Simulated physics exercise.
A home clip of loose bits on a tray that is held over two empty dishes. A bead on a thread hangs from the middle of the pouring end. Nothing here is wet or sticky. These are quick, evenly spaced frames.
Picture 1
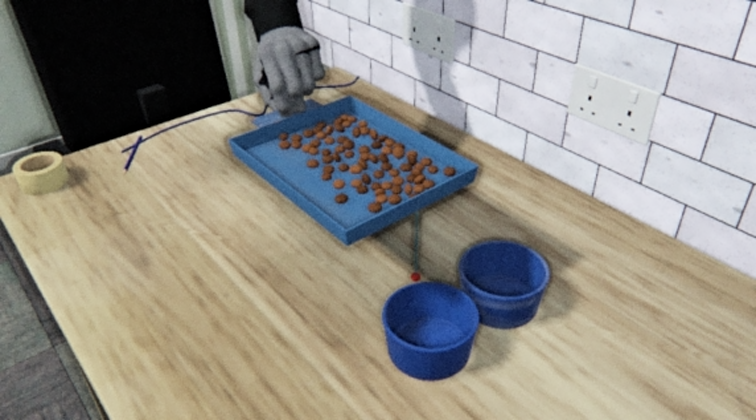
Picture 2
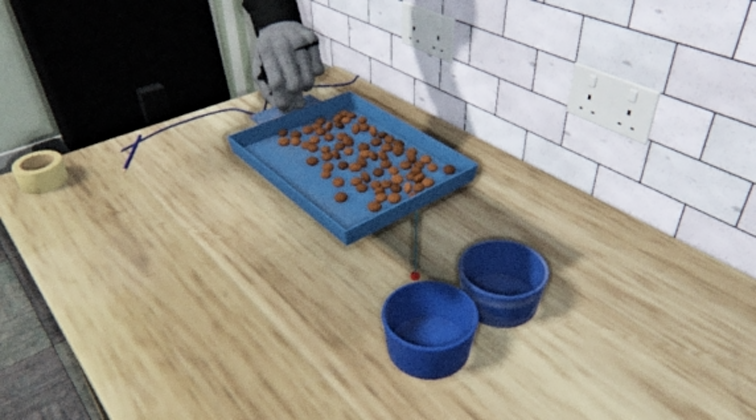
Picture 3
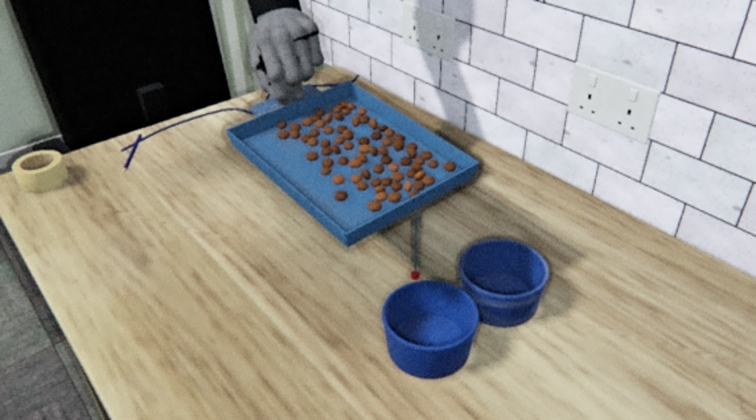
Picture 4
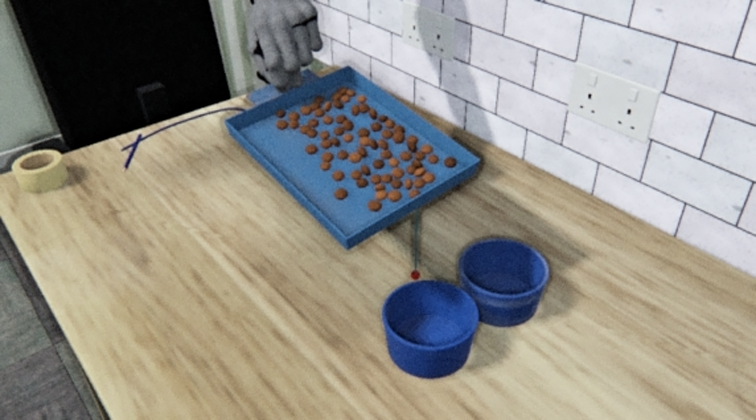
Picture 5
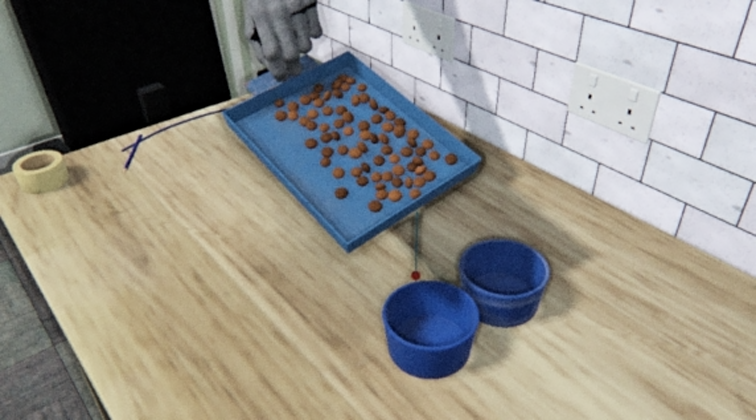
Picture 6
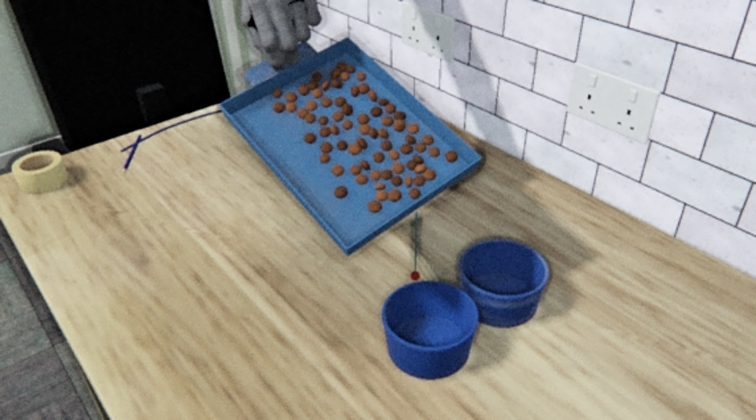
On a wooden counter, a gloved hand slowly raised the far end of a blue tray of brown kibble, and the tray tilted toward its near left corner while two blue dishes stayed still.
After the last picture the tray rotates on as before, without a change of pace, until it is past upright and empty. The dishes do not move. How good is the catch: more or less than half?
Caught overall: Under half.
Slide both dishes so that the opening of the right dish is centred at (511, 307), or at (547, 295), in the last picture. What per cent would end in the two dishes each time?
First some 10, then 0 per cent.
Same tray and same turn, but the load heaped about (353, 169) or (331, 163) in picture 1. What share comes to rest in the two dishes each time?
In turn 20 and 10 in a hundred.
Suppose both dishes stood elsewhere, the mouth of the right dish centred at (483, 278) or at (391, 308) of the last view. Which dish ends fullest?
First the left one, then the right dish.
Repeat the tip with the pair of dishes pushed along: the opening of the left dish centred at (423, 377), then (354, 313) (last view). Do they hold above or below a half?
At the first place less than half, at the second more than half.
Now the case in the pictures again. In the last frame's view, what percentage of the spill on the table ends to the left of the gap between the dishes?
Roughly 100 in a hundred.
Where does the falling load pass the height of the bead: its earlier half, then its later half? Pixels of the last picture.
Early half (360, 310), late half (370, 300).
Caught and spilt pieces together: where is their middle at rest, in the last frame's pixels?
Roughly at (367, 373).
Soon, tray tipped steeply; all on the tray.
A while on, tray tipped past a quarter turn; about half on the tray; about a third outside both; a small part in the air.
Towards the end, tray tipped past a quarter turn; about a quarter in the left dish; most outside both.
Finally, tray tipped past a quarter turn; about a quarter in the left dish; none in the right dish; most outside both.
